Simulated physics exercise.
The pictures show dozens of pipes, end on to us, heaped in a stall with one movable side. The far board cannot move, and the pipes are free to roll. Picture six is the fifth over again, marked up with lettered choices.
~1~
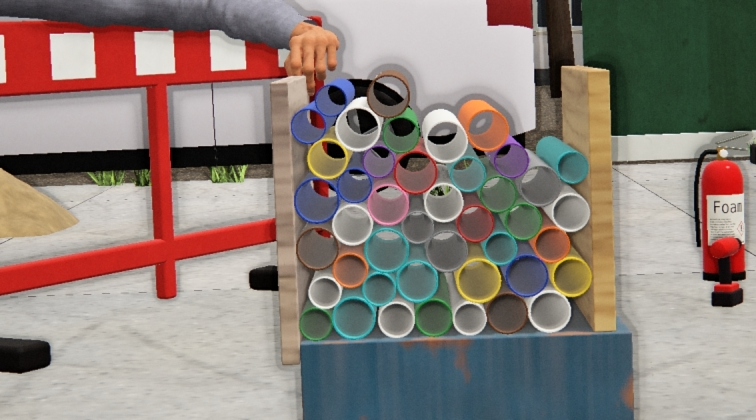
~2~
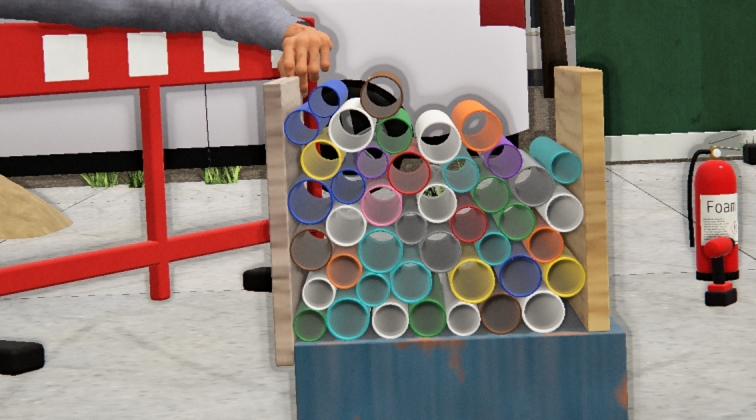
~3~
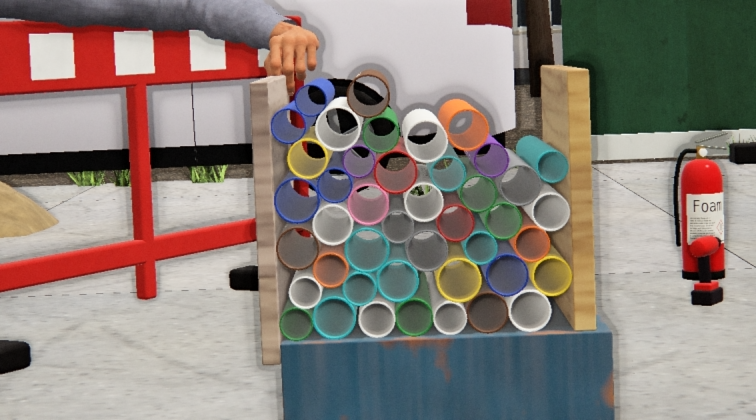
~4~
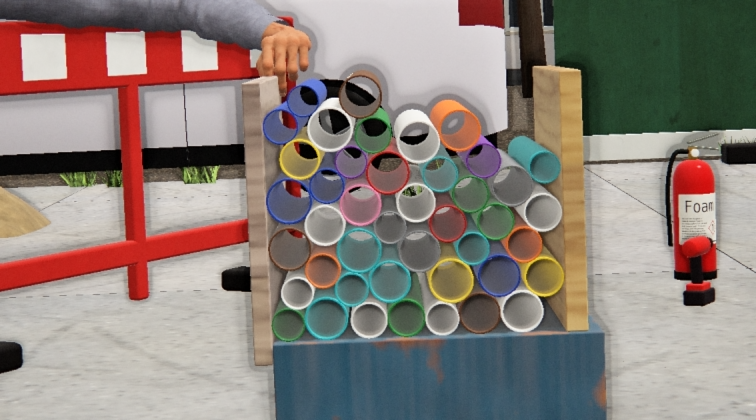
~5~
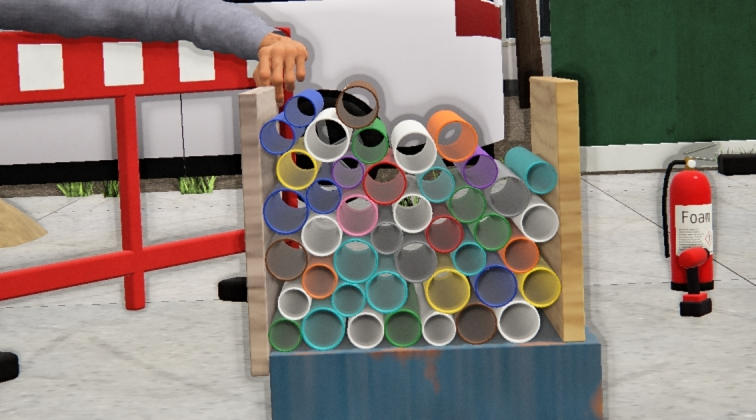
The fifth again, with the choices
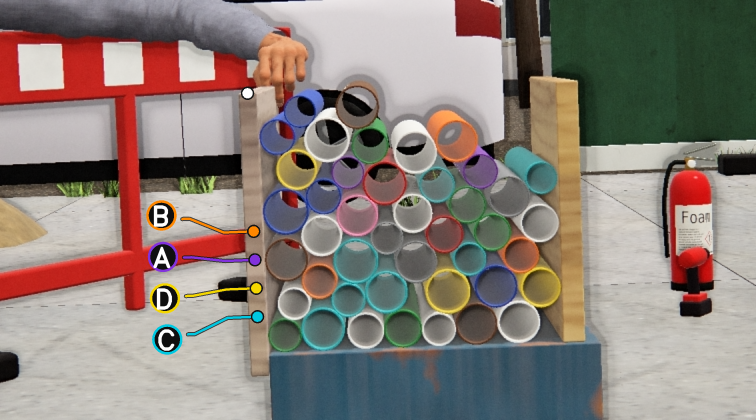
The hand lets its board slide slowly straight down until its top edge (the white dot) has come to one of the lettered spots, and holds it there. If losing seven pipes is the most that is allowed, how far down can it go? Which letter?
Stop at B.
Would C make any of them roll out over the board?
Yes.
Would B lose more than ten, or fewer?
Fewer than ten.
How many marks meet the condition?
One of them.
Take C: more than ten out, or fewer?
It loses more than ten.
On the marked copy, A at (255, 259); B at (254, 231); C at (258, 316); D at (256, 288); the white dot at (248, 93).
With B. Early on, top of the board (260, 155).
Further on, top of the board (263, 227).
At the end, top of the board (263, 230), five out over the board.
As for the rest, A more than seven out over the board; C more than seven out over the board; D more than seven out over the board.
